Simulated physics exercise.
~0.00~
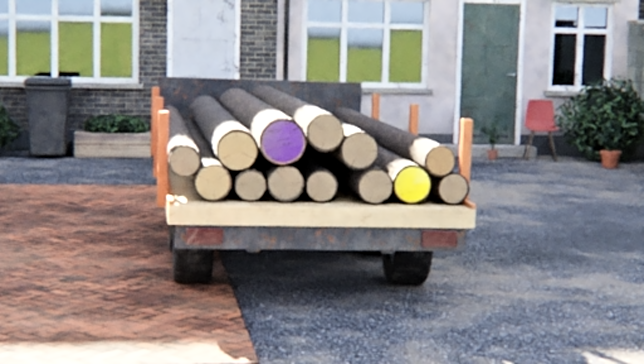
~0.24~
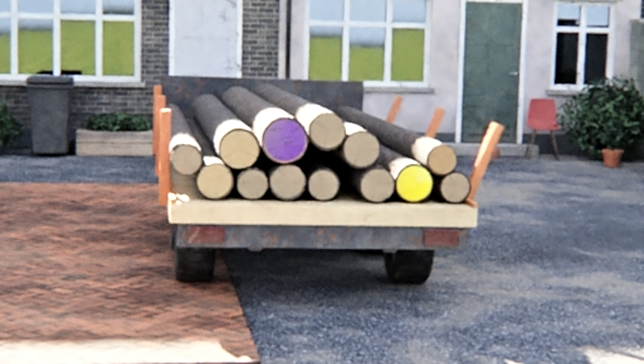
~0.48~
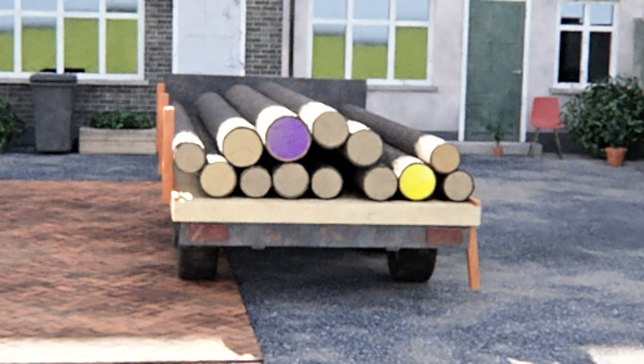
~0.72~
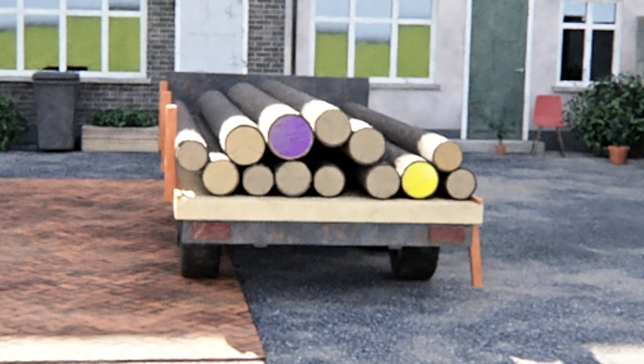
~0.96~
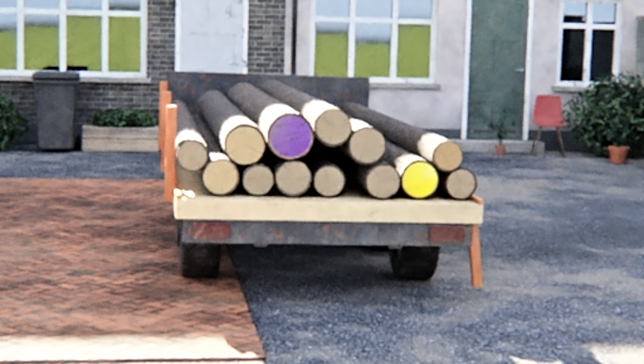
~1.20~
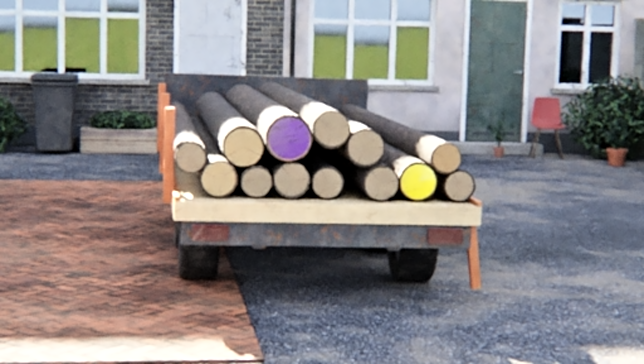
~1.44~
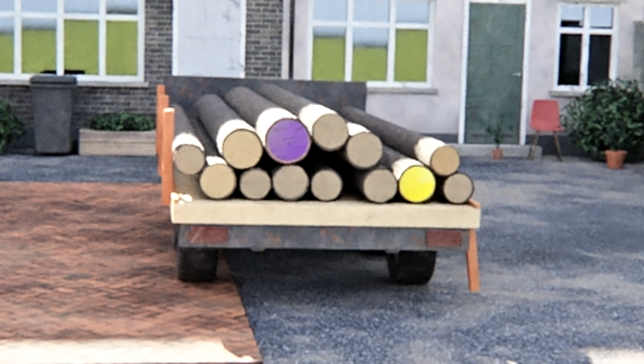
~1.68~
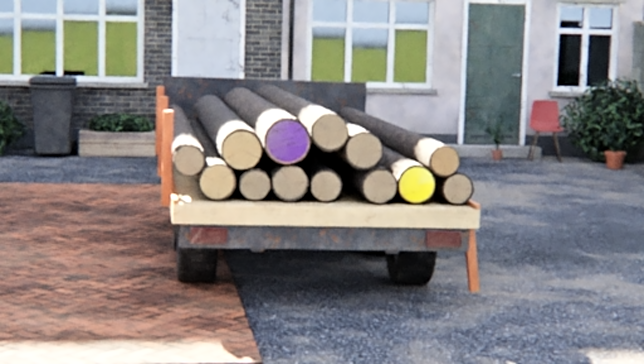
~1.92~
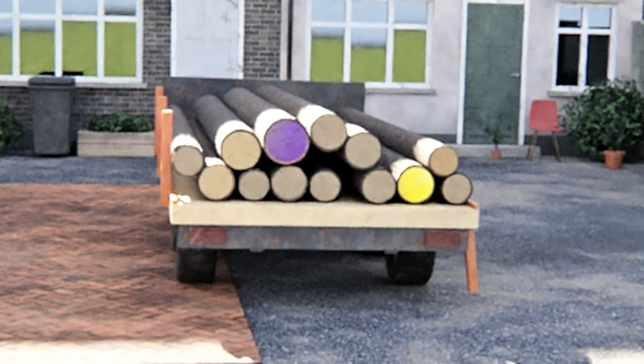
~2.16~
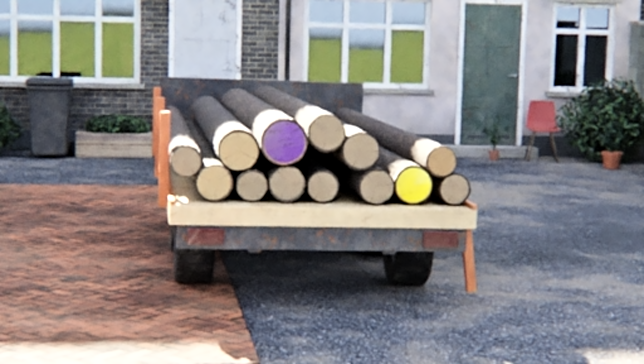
In a paved yard in front of a brick and pale-walled building with a green door, a low trailer is seen from behind by a slightly swaying camera. It carries a stack of dark timber poles with their ends facing the viewer, one painted purple in the upper row and one yellow in the lower row at the right. Orange posts stand along both sides. The posts on the right tip outward, swing down and end up hanging below the deck edge. The poles stay where they are, and the whole load remains on the trailer.
